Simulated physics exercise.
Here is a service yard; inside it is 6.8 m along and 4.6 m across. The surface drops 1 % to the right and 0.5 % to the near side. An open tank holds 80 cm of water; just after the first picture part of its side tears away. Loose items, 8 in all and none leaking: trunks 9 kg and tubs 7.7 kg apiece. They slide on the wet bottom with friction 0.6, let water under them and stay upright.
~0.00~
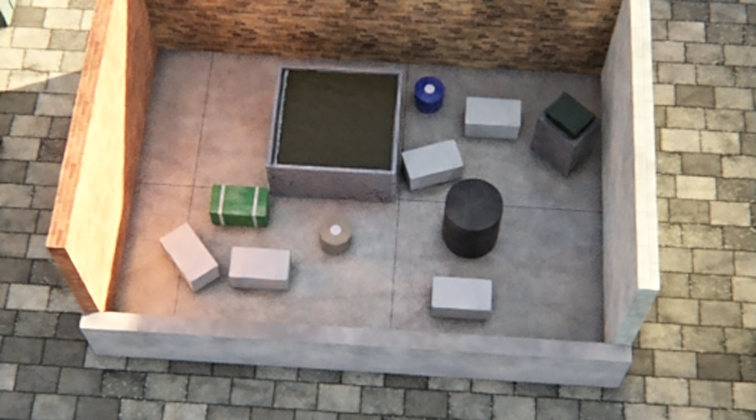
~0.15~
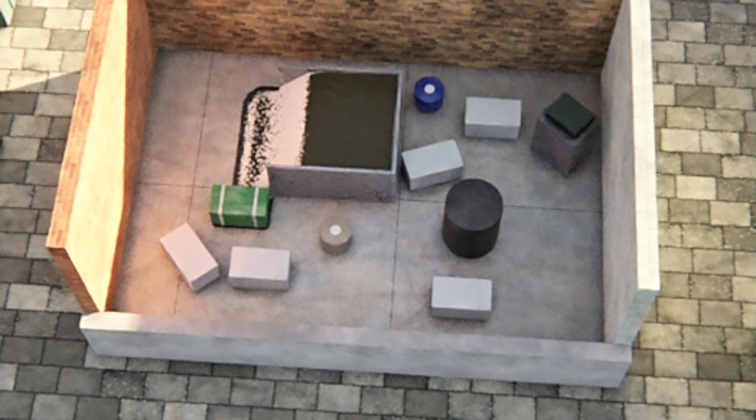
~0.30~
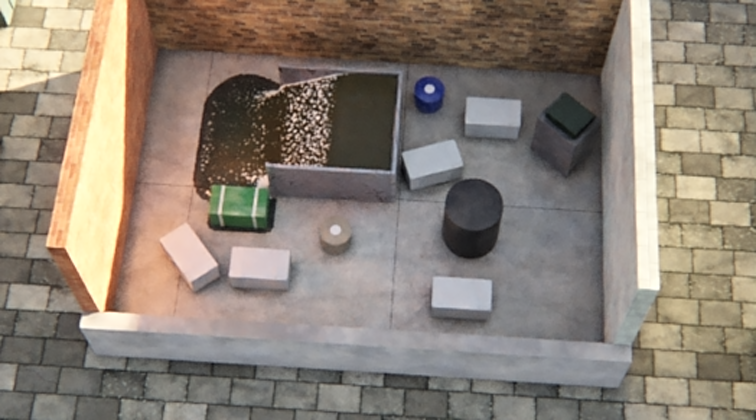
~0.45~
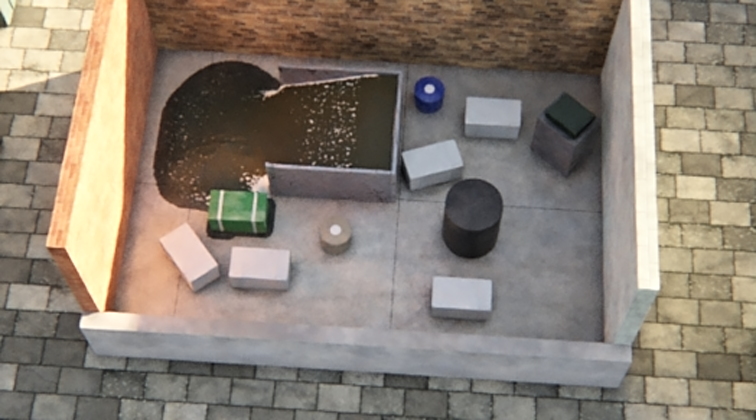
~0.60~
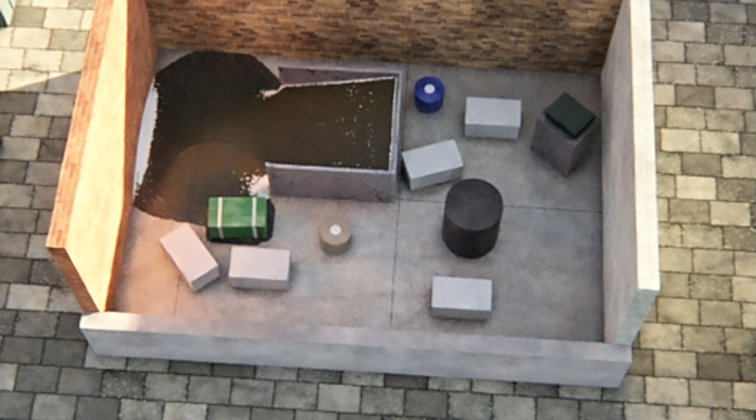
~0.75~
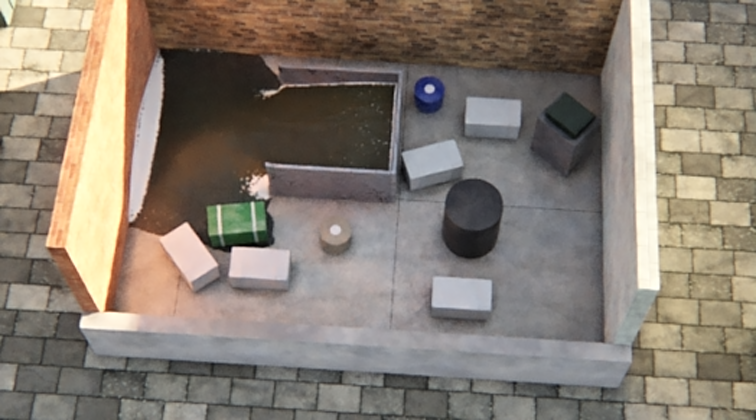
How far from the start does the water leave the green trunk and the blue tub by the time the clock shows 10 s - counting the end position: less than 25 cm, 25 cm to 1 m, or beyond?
The green trunk gets carried off; the blue tub slides a little.
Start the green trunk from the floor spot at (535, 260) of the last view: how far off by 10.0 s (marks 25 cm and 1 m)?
It gets carried off.
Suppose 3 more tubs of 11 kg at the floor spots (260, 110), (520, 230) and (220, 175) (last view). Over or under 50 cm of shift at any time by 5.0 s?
In that order: More, under, more.
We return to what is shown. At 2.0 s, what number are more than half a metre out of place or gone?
1 of them.
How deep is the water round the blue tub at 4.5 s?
About 2 cm.
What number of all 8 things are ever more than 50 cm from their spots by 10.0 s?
That makes 8.
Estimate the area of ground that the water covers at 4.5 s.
Some 27 m2.
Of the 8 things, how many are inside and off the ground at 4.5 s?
3 of them.
After 2.0 s the green trunk is near (236, 231), 0.5 m from its start, aground; the blue tub is near (429, 89), 0.0 m from its start, aground; 0 afloat.
After 4.5 s the green trunk is near (277, 238), 0.8 m from its start, aground; the blue tub is near (465, 127), 0.8 m from its start, aground; 3 afloat.
After 7.0 s the green trunk is near (346, 217), 1.6 m from its start, afloat; the blue tub is near (464, 125), 0.8 m from its start, afloat; 8 afloat.
After 10.0 s the green trunk is near (461, 272), 3.3 m from its start, afloat; the blue tub is near (453, 65), 0.5 m from its start, afloat; 8 afloat.
